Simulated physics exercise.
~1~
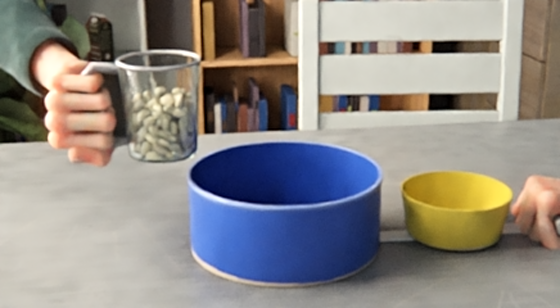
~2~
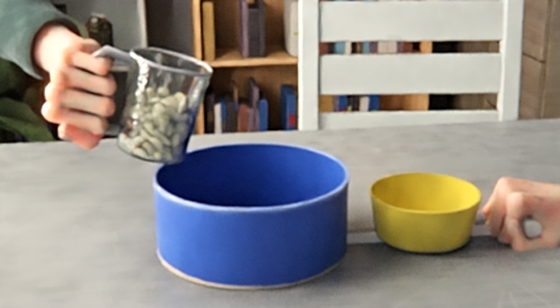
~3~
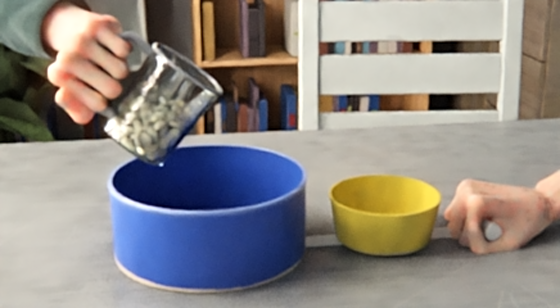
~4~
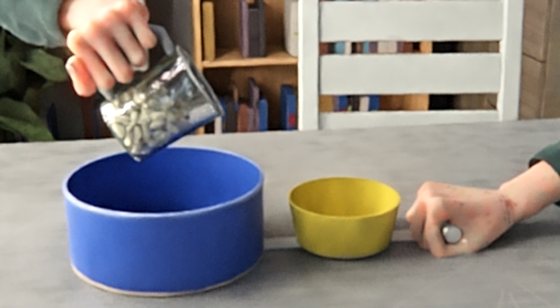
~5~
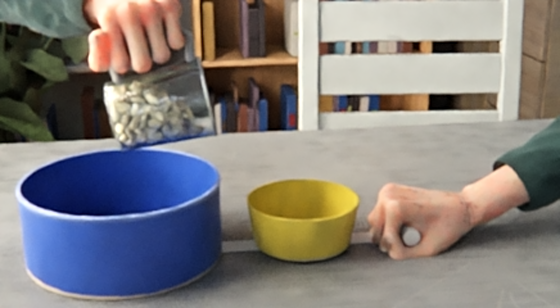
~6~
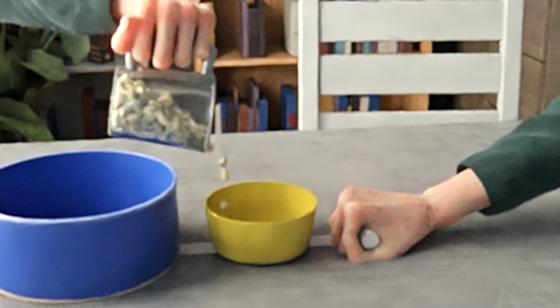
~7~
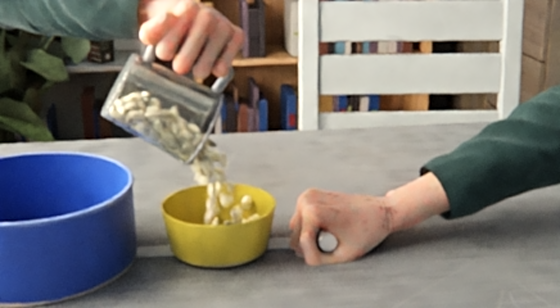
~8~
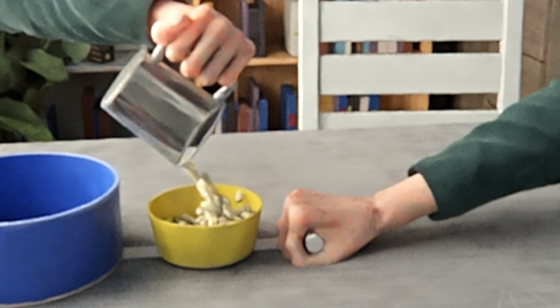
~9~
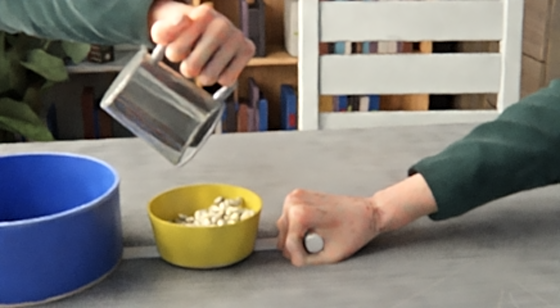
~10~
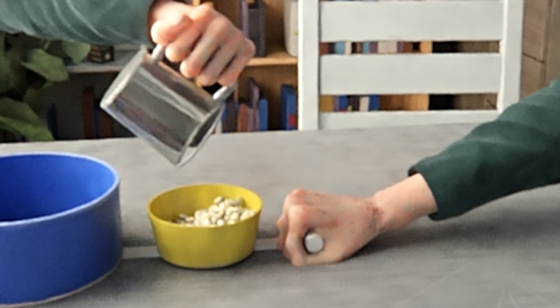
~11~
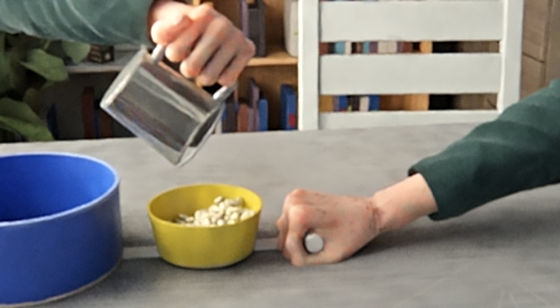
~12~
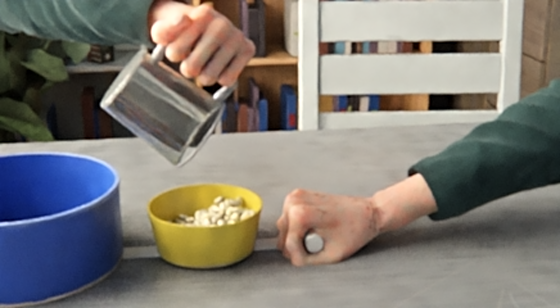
A hand tilted a clear cup of white beans while another hand slid a blue pot and a smaller yellow dish to the left. The beans poured into the yellow dish, leaving the cup empty and held tipped above it.
